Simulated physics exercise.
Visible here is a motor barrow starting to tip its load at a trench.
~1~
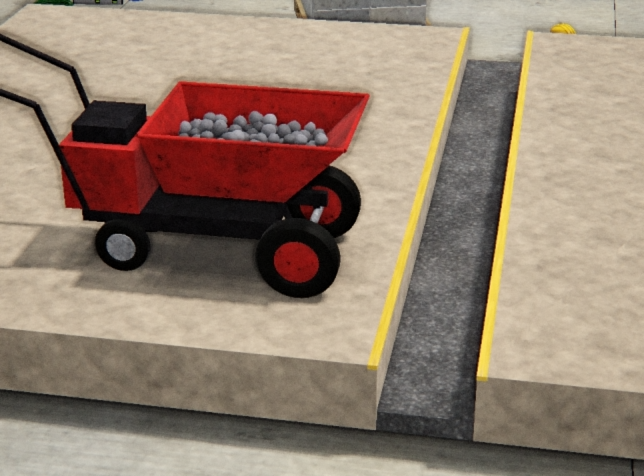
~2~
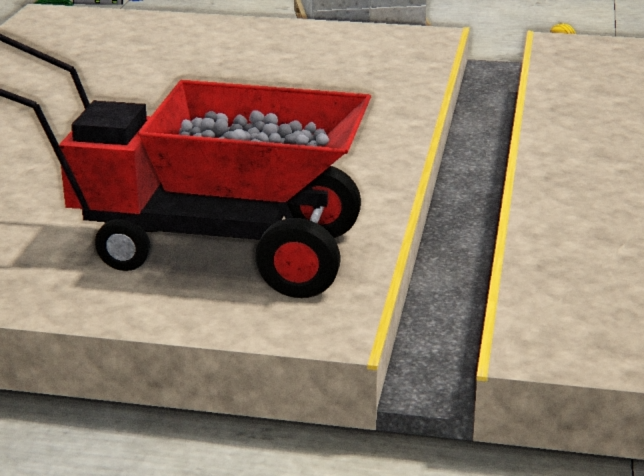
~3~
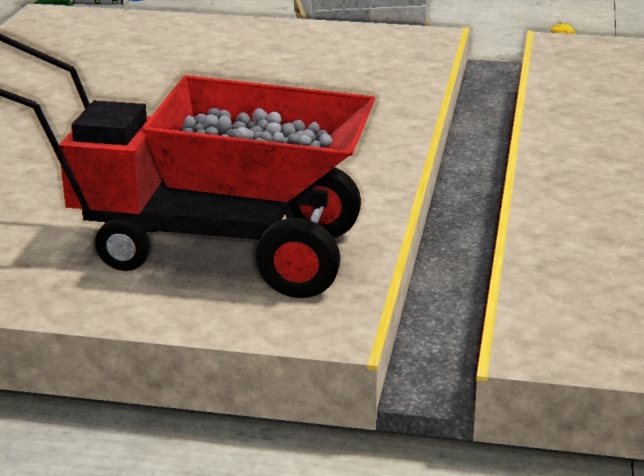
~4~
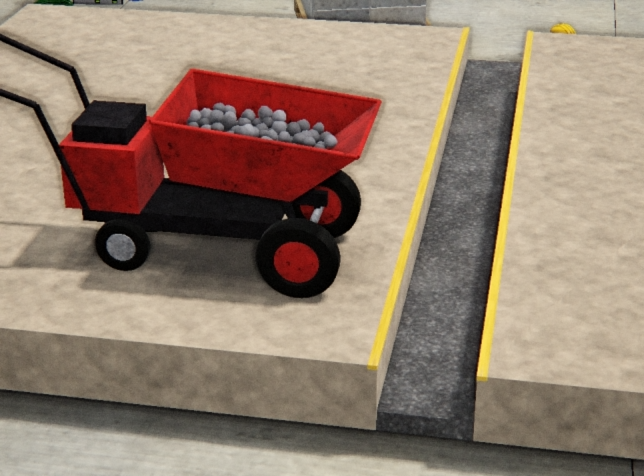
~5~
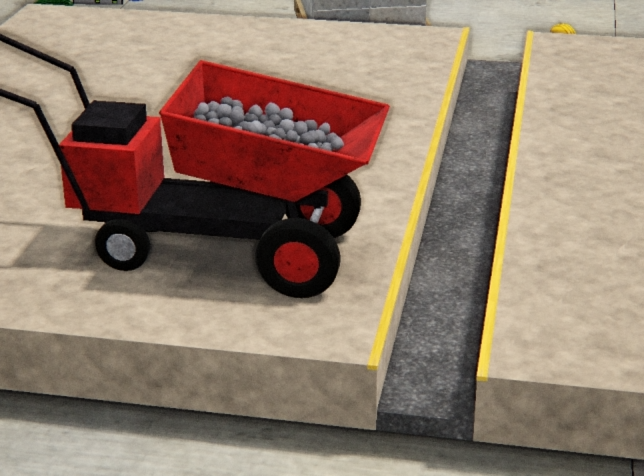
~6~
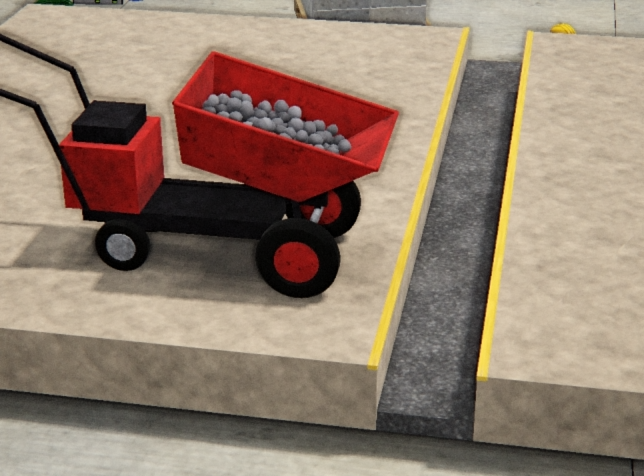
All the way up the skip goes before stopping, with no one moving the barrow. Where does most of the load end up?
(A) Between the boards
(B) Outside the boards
Between the boards (A).
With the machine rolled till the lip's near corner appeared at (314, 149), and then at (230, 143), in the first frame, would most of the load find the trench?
Run 1 - a majority. Run 2 - a minority.
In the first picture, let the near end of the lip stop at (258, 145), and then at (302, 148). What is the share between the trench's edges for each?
About 60 percent at the first place and about 100 percent at the second.
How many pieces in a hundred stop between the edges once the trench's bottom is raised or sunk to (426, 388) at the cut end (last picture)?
The share comes to around 70 percent.
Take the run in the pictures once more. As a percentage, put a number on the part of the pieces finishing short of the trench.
Roughly 0 percent of the pieces, I think.
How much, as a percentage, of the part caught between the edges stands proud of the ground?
0 per cent, near enough.
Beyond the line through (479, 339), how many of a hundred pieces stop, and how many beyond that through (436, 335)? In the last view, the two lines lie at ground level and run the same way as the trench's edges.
In order: 10 per cent, then 70 per cent.
Soon after the last picture, skip tipped steeply; all in the skip.
A little later, skip tipped right over; most in the skip; about a quarter in or heaped over the trench; a stray few falling.
Later still, skip tipped right over; a stray few in the skip; nearly all in or heaped over the trench; a small part beyond it.
At rest, skip tipped right over; nearly all in or heaped over the trench; a small part beyond it.
